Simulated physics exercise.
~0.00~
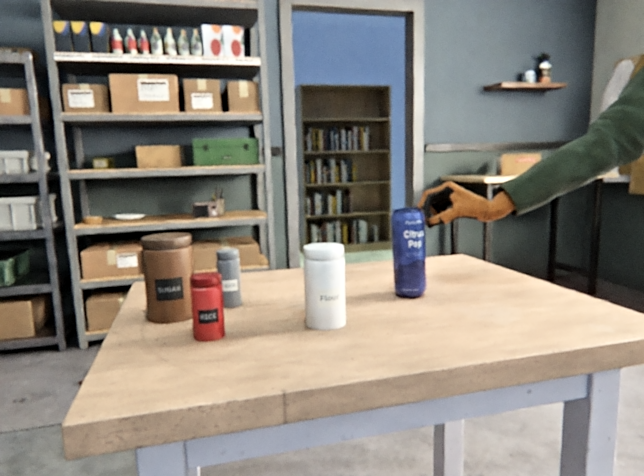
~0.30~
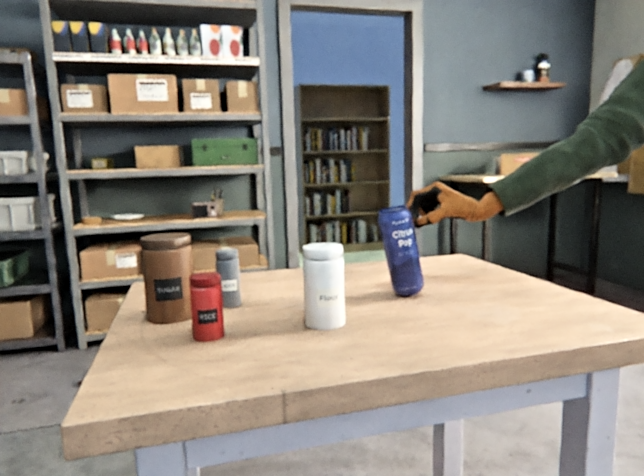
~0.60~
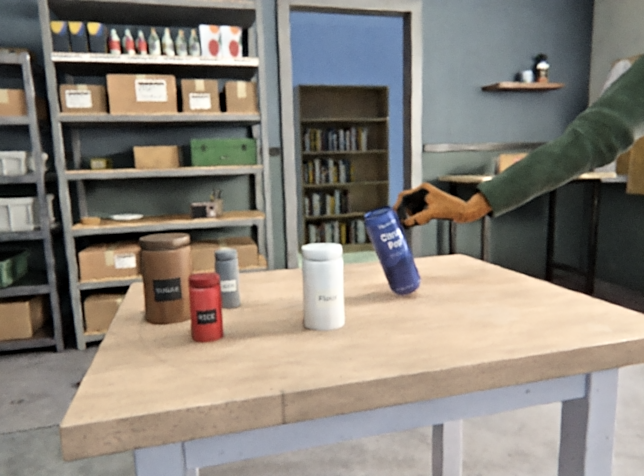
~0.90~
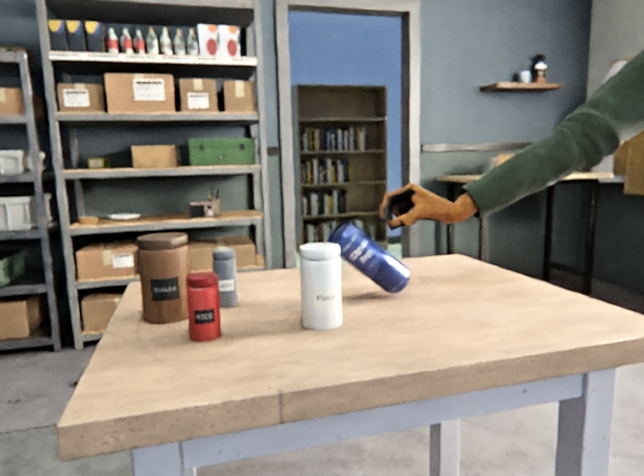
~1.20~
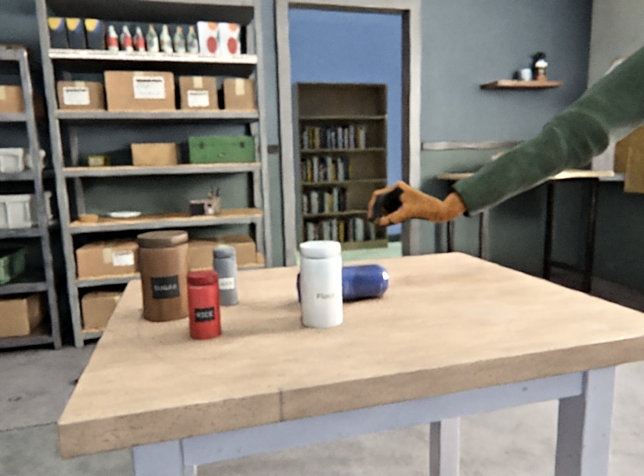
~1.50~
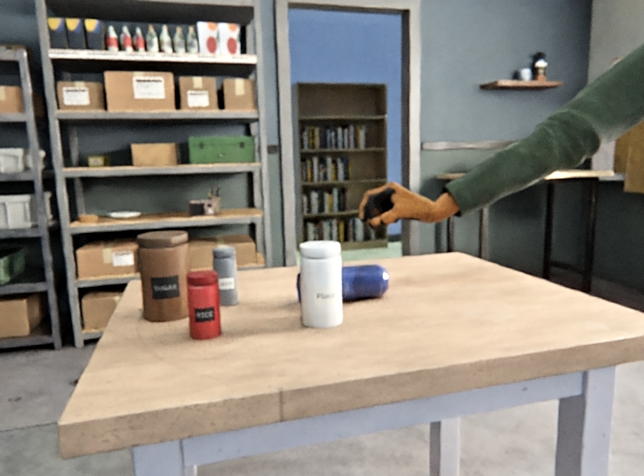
A blue can stands upright toward the right of a pale wooden table, seen from slightly above in a storeroom with loaded shelves and a doorway behind. A white jar stands near the middle, with a red shaker, a grey shaker and a brown jar to the left. A hand in a green sleeve reaches in from the right and pushes the can's upper part leftward. The can leans, tilts further and topples onto its side. It ends lying partly behind the white jar, while the hand hovers above and the other containers stay standing.
